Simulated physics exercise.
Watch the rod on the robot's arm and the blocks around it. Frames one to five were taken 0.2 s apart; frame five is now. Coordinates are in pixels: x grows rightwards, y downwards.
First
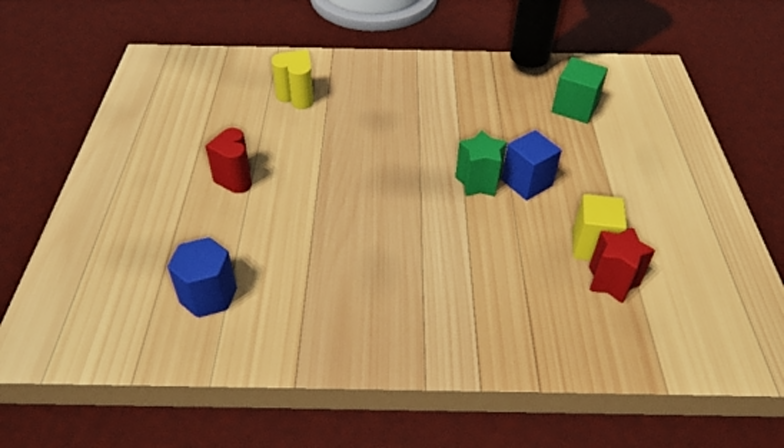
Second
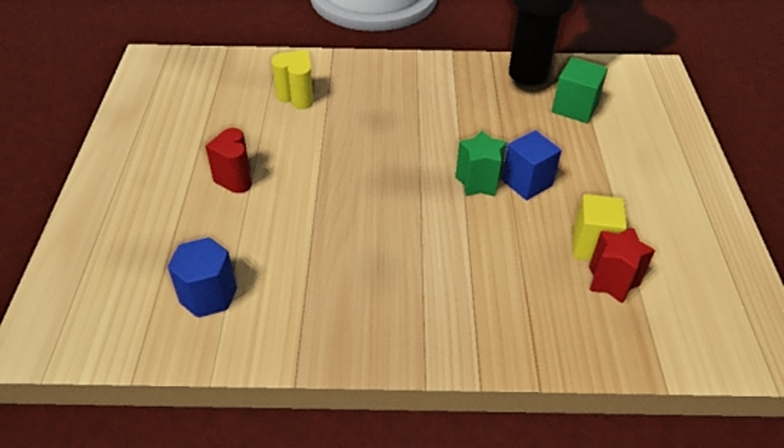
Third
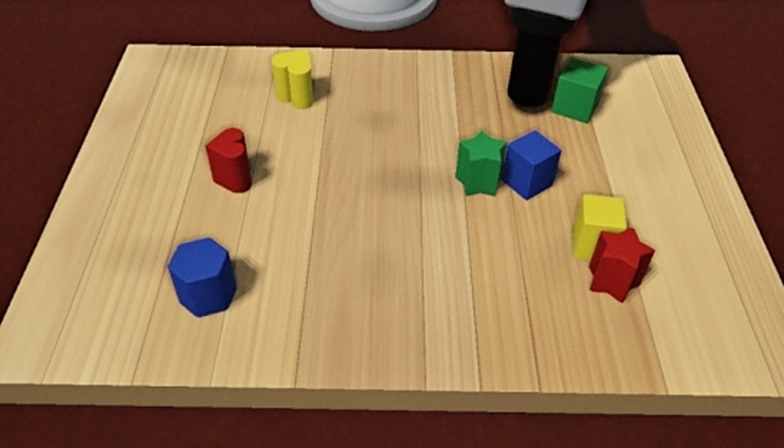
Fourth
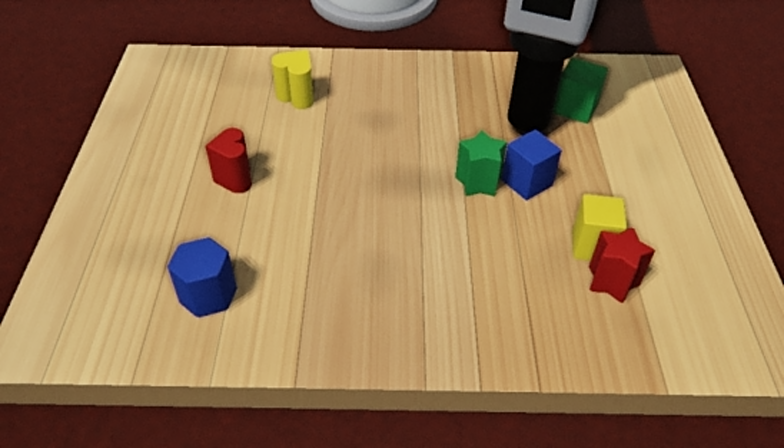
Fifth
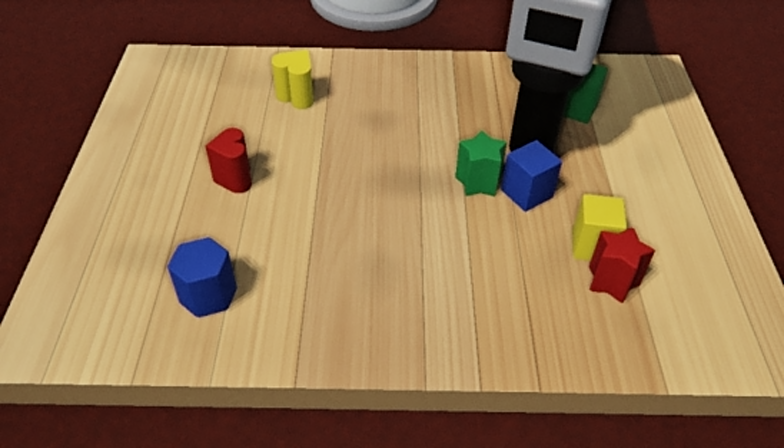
On a wooden board scattered with colored blocks, a robot arm's black rod moved down from the top edge, passing left of the green cube, and nudged the blue cube slightly toward the viewer.
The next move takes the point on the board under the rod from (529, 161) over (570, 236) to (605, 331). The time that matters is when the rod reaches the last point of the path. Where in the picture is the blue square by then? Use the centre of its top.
At (534, 203).
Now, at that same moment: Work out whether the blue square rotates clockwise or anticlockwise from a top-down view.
Overhead view: Clockwise.
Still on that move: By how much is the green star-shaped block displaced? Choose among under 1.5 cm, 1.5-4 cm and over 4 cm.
It gets moved under 1.5 cm.
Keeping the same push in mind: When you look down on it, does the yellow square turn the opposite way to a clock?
Yes - that is the case.
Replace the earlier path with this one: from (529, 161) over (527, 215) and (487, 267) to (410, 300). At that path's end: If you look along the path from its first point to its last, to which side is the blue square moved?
Shifts left.
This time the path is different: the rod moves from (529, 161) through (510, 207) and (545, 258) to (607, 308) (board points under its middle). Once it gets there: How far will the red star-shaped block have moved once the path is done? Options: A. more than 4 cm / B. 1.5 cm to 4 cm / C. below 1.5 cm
B - 1.5 cm to 4 cm.
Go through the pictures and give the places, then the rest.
The first frame shows rod's lower end (529, 57); green star-shaped block (484, 146); blue square (535, 146); yellow square (605, 210); red star-shaped block (626, 245).
The second frame shows rod (528, 74); blocks still.
The third frame shows rod (528, 94); blocks still.
The fourth frame shows rod (529, 119); blocks still.
The fifth frame shows rod (531, 148); green star-shaped block (484, 146); blue square (535, 157); yellow square (605, 210); red star-shaped block (626, 245).
The first path, step by step. One third of the way, rod (561, 198); blue square (535, 193), turned 80° clockwise.
Two thirds of the way, rod (587, 255); blue square (534, 203), turned 115° clockwise; yellow square (643, 248), turned 60° anticlockwise; red star-shaped block (680, 289), turned 15° clockwise.
At the end, rod (610, 319); green star-shaped block still; blue square (534, 203), turned 115° clockwise; yellow square (656, 259), turned 100° anticlockwise; red star-shaped block (695, 294), turned 50° clockwise.
